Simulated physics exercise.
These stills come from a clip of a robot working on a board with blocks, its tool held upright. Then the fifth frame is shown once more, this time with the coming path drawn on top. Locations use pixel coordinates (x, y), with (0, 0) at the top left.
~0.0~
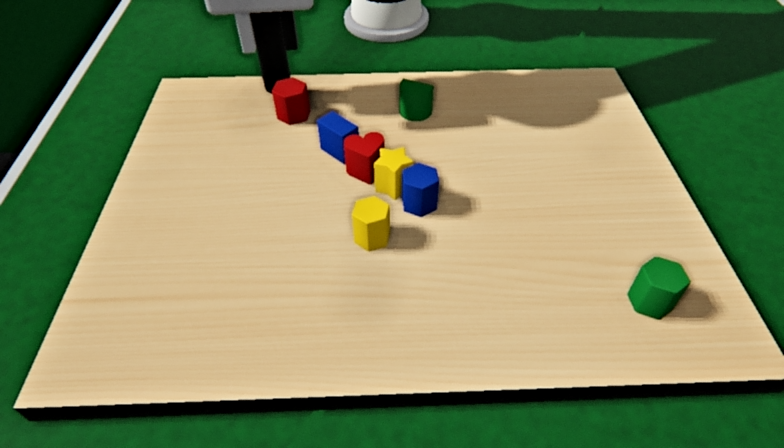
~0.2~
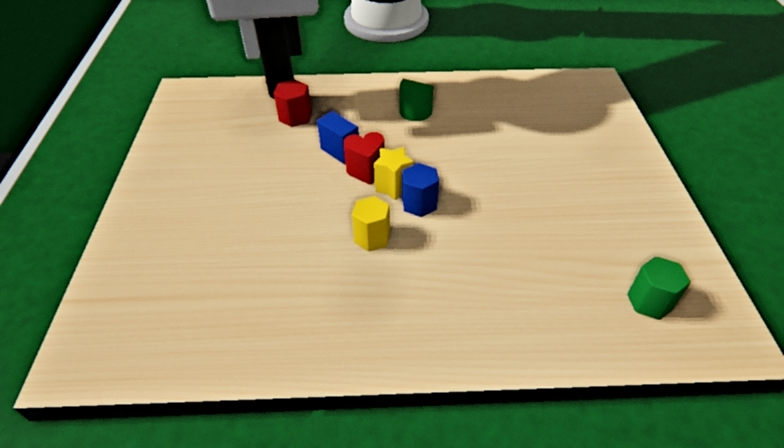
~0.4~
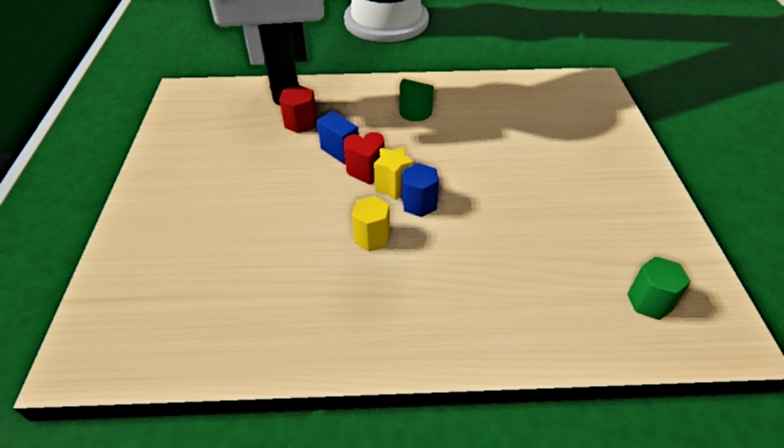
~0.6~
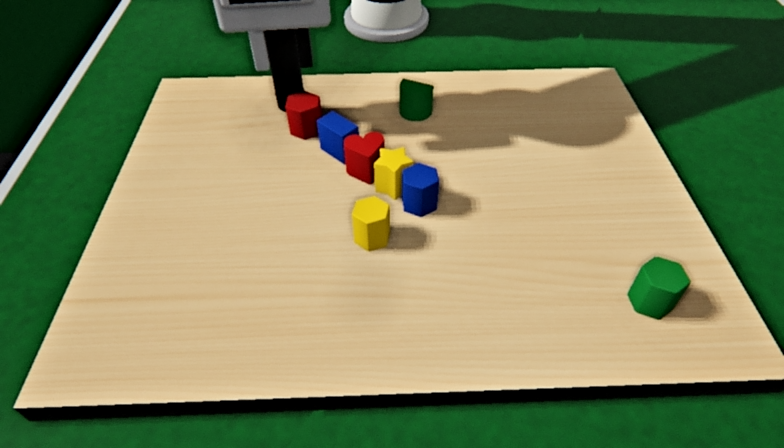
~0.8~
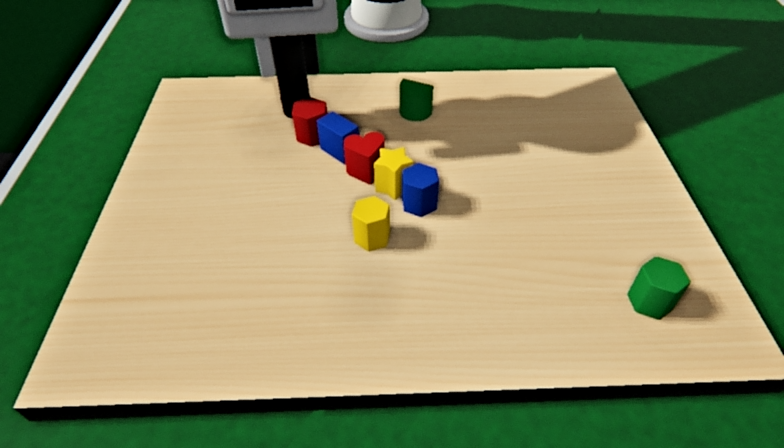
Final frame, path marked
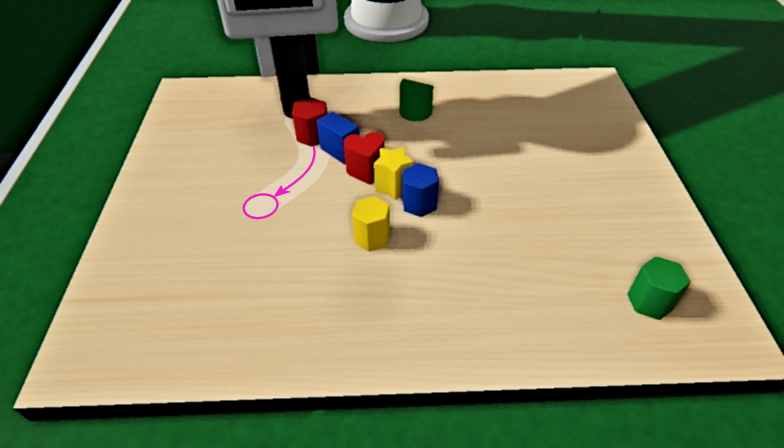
The robot's black tool pushed the red hexagon a short way down and to the right, closing the gap to a slanting row of blue, red and yellow blocks, while the other blocks stayed still.
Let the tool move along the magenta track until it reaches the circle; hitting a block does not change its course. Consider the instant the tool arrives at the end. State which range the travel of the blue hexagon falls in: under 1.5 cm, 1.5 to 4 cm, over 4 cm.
If I had to pick, the blue hexagon travels beyond 4 cm here.
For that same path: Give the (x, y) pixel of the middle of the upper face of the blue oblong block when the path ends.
At pixel (364, 167).
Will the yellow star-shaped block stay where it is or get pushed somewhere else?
The yellow star-shaped block is moved.
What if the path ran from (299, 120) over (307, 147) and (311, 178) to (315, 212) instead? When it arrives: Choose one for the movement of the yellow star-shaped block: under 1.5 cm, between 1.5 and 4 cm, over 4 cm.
That one ends up more than 4 cm from where it is now.
Drawn move, from (299, 120) via (314, 147) and (300, 178), ending at (261, 206).
What follows on the original path. One third of the way, tool (313, 139); red hexagon (329, 135); blue oblong block (358, 149); red heart (387, 163), turned 35° anticlockwise; yellow star-shaped block (420, 170); blue hexagon (448, 185).
Two thirds of the way, tool (298, 170); red hexagon (325, 160), turned 35° anticlockwise; blue oblong block (364, 167), turned 20° anticlockwise; red heart (400, 174), turned 50° anticlockwise; yellow star-shaped block (435, 174), turned 25° anticlockwise; blue hexagon (466, 189).
At the end, tool (258, 197); red hexagon (325, 160), turned 35° anticlockwise; blue oblong block (364, 167), turned 20° anticlockwise; red heart (400, 174), turned 50° anticlockwise; yellow star-shaped block (435, 174), turned 25° anticlockwise; blue hexagon (466, 189).
